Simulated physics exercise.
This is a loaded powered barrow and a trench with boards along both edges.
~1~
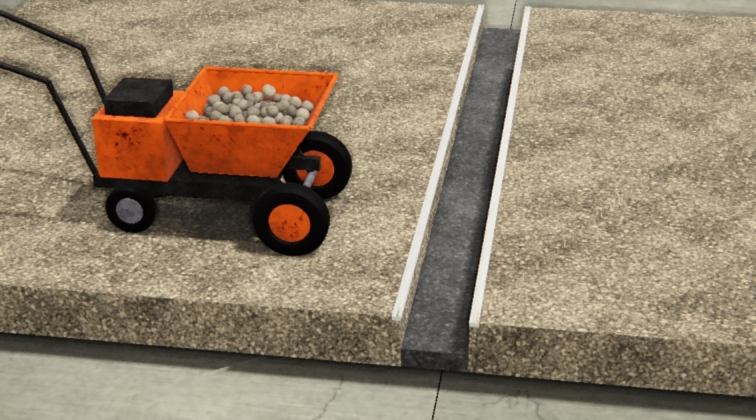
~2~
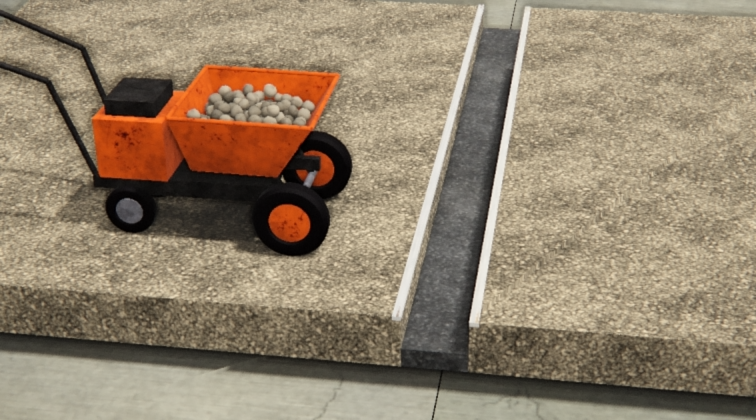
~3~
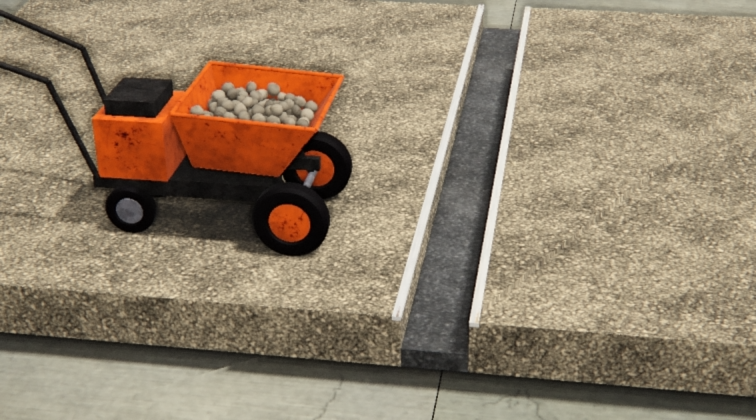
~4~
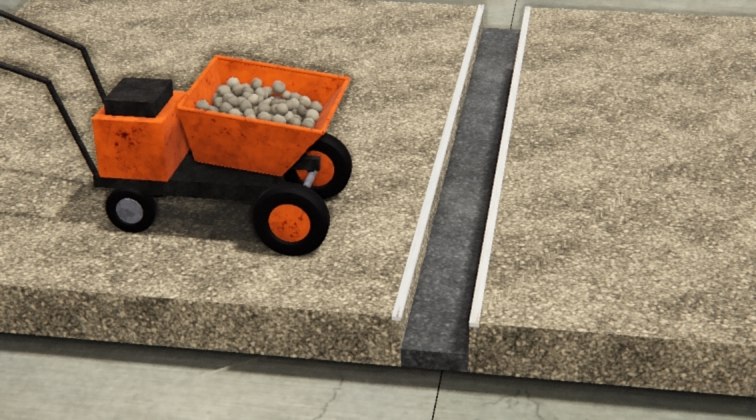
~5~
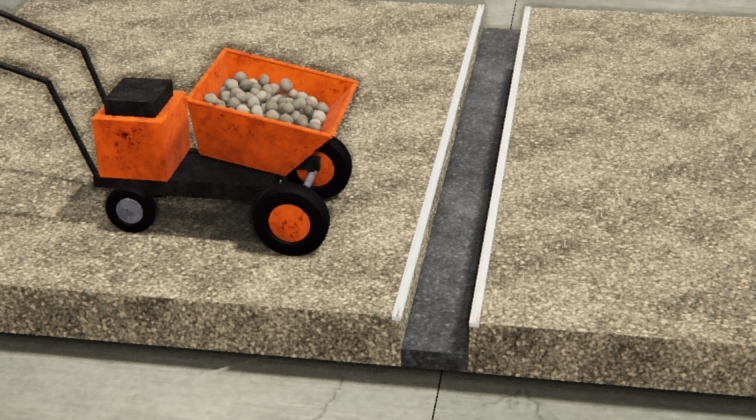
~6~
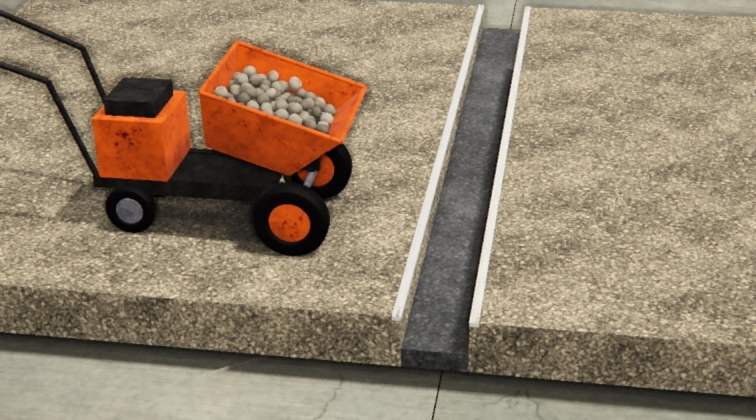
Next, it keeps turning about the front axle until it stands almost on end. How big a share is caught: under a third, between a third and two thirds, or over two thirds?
The trench ends with over two thirds of it.
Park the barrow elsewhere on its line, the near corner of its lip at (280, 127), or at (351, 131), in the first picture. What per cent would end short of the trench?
The first gives 30 %, the second 0 %.
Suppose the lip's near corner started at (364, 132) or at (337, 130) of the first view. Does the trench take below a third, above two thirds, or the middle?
The first try: Between a third and two thirds. The second: Over two thirds.
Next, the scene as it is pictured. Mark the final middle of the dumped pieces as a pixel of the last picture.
Close to (453, 250).
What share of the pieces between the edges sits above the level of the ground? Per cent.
It comes to 10 per cent or so.
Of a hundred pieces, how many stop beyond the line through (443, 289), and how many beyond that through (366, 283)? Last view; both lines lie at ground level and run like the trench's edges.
In turn 50 and 100 in a hundred.
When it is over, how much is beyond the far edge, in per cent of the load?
Near 0 %.
Just after the last frame, skip tipped steeply; every one in the skip.
A moment on, skip tipped right over; the larger part in the skip; just a few short of the trench; about a tenth in or heaped over the trench; about a tenth falling.
Further on, skip tipped right over; about a tenth in the skip; just a few short of the trench; the larger part in or heaped over the trench; just a few beyond it.
When it is over, skip tipped right over; just a few short of the trench; almost all in or heaped over the trench; just a few beyond it.
